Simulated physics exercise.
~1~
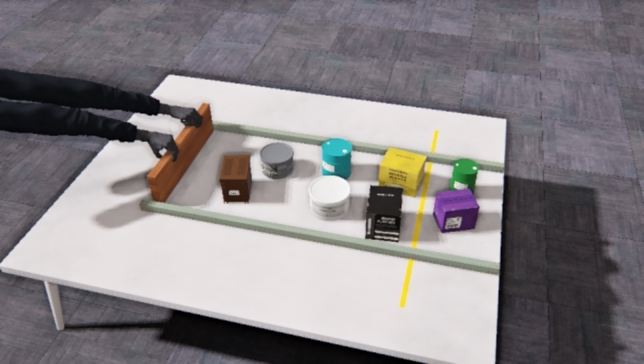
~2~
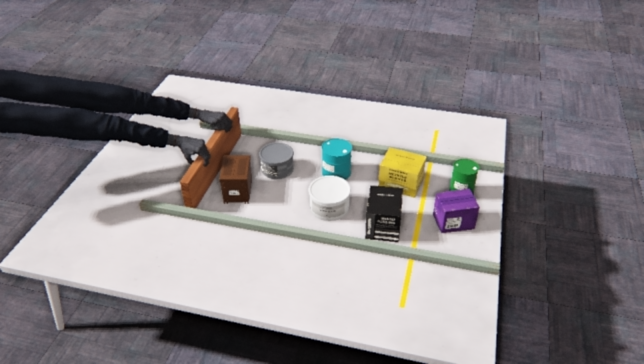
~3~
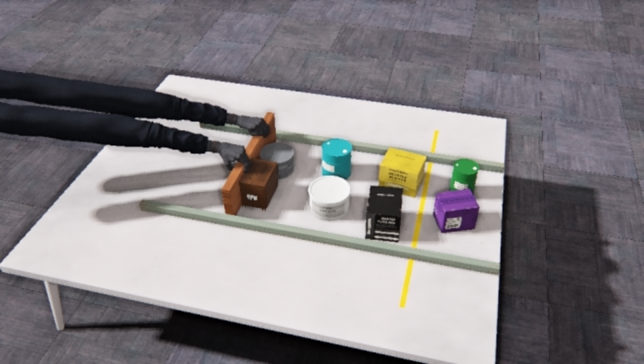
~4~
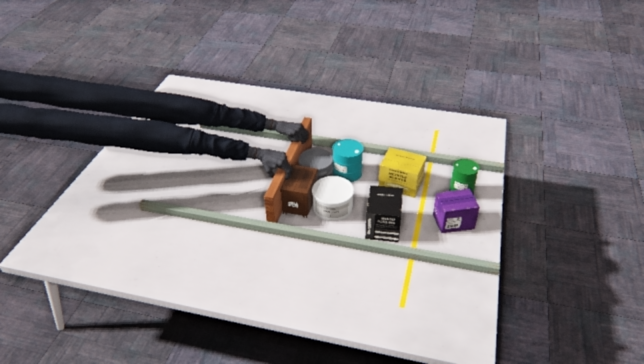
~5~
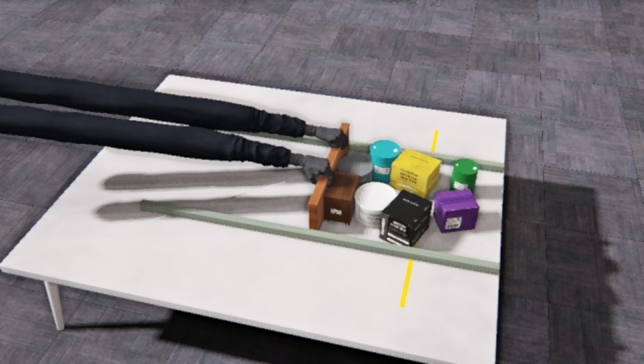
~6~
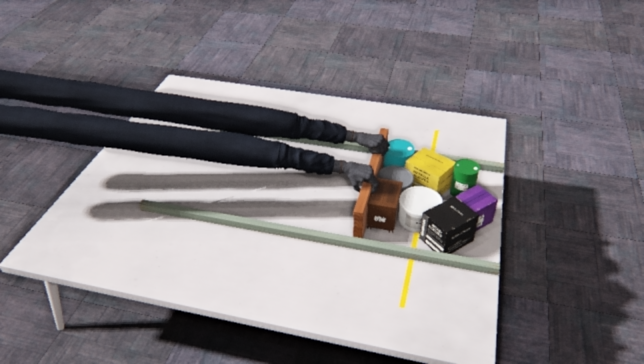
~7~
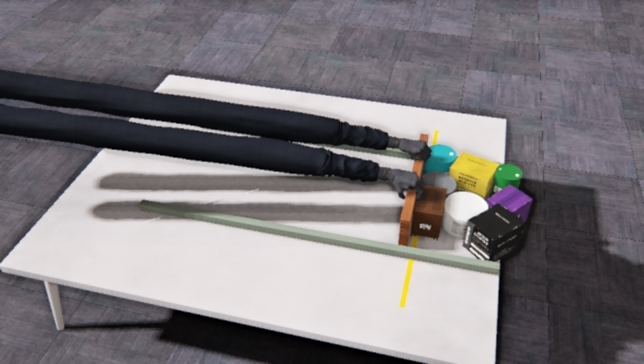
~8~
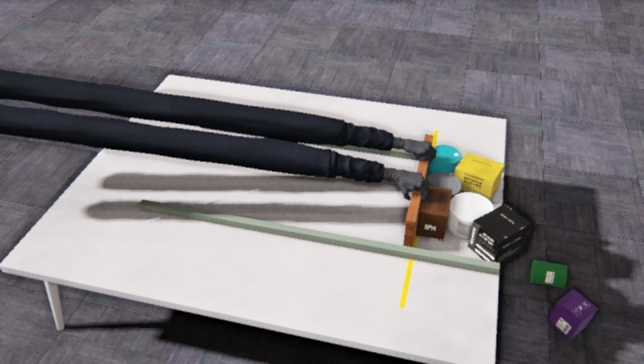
Two dark-sleeved arms pushed a wooden plank rightward along a white table, gathering boxes, cans and tubs into a crowded bunch until it reached the yellow line, and the green can and purple box dropped off the right edge while the rest stayed up.
